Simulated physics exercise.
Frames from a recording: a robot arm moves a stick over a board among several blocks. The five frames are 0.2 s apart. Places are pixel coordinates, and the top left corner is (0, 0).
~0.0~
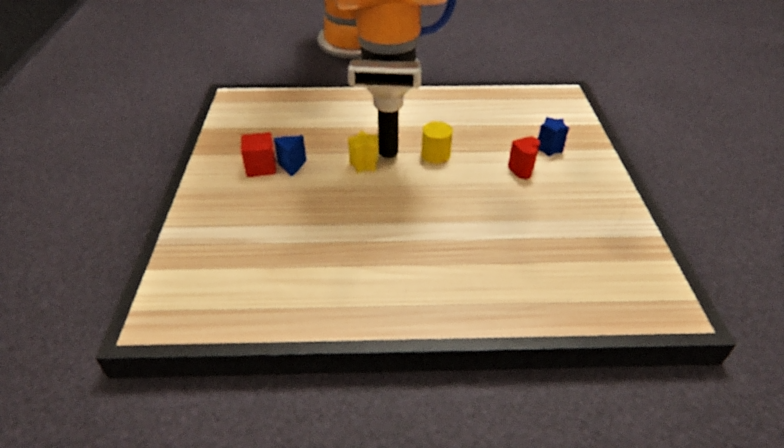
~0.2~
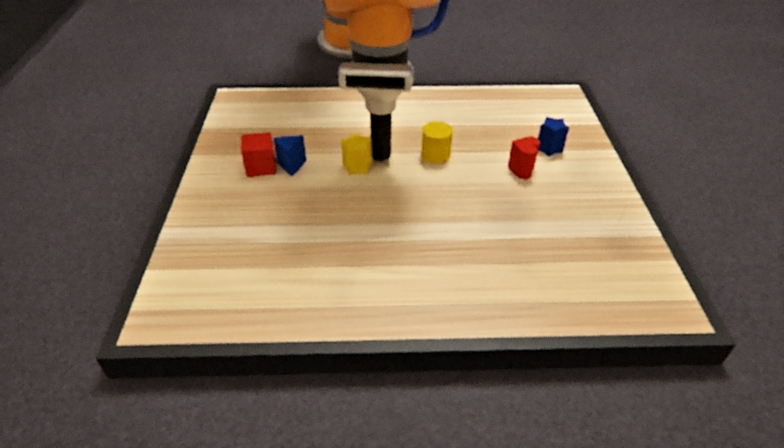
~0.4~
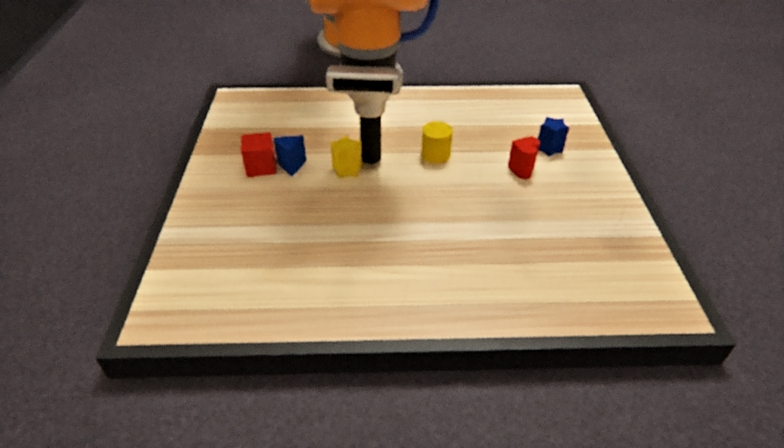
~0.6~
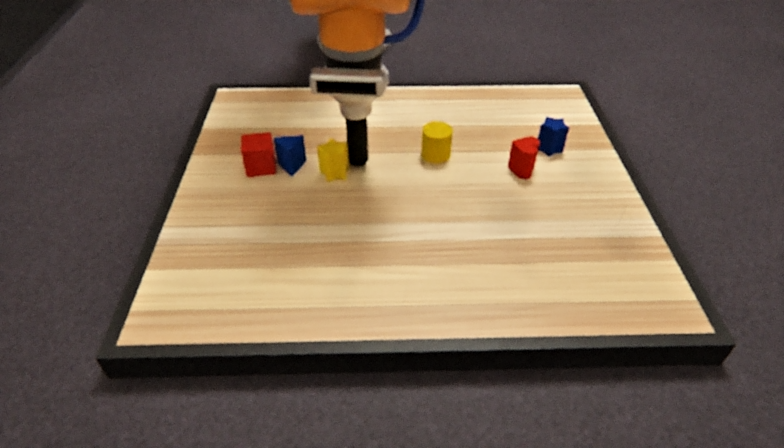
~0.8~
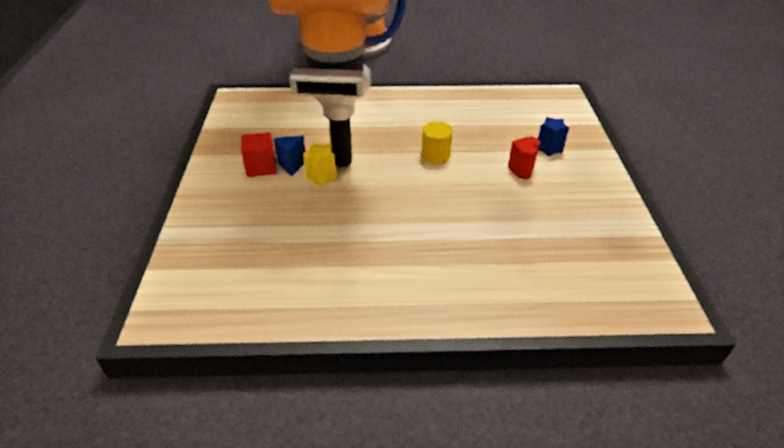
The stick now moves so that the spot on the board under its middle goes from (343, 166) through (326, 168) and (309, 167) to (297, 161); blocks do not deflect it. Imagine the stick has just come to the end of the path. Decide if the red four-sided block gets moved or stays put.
The block in question is displaced by the end.
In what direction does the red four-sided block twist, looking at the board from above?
It is turned anticlockwise.
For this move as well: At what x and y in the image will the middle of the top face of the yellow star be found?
Its top middle is near (304, 156).
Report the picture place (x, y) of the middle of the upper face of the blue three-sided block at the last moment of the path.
Pixel (273, 135).
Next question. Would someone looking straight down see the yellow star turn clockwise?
I expect not.
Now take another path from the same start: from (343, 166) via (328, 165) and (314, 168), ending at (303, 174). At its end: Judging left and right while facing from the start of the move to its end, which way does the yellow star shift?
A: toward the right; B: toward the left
The one that fits is B, toward the left.
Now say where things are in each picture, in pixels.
The first frame shows stick tip (388, 152); block tops, red four-sided block (256, 141); blue three-sided block (288, 141); yellow star (364, 139).
The second frame shows stick (381, 155); yellow star (357, 141).
The third frame shows stick (371, 158); yellow star (346, 144).
The fourth frame shows stick (358, 160); yellow star (333, 147).
The fifth frame shows stick (342, 161); red four-sided block (256, 141); blue three-sided block (288, 141); yellow star (319, 151).
On the path given first. Halfway along, stick (317, 163); yellow star (306, 156), turned 55° anticlockwise.
At the end, stick (296, 156); red four-sided block (247, 141), turned 30° anticlockwise; blue three-sided block (273, 135); yellow star (304, 156), turned 70° anticlockwise.
